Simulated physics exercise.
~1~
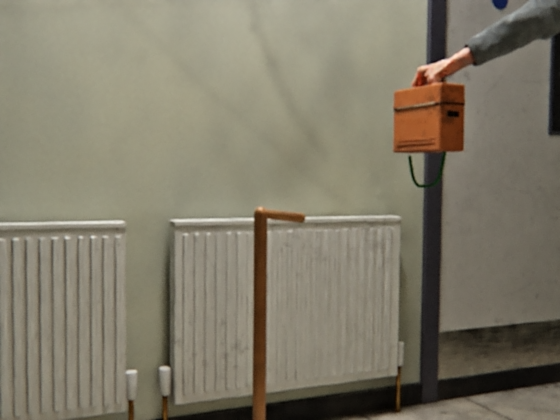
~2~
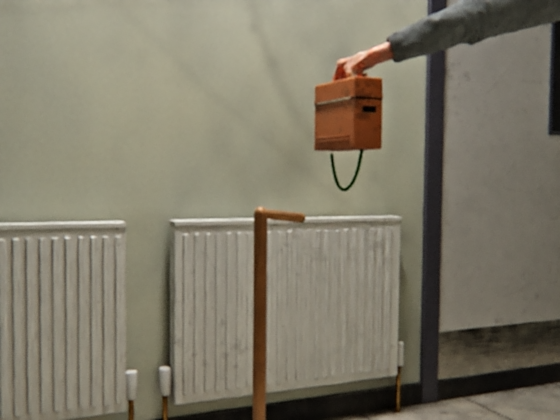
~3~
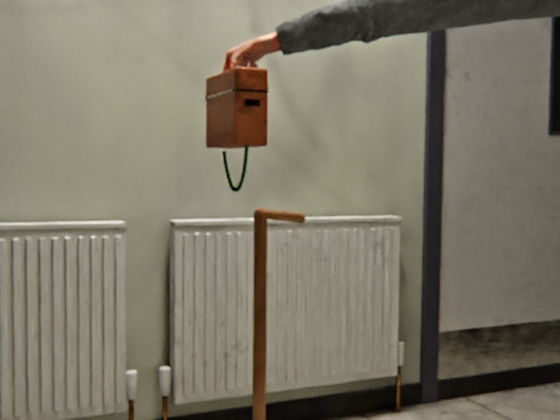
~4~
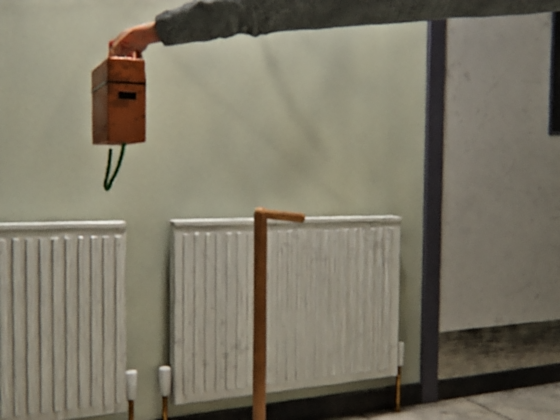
Hand in grey sleeve carrying an orange case leftward above a hooked post, its dangling green cord loop passing clear.
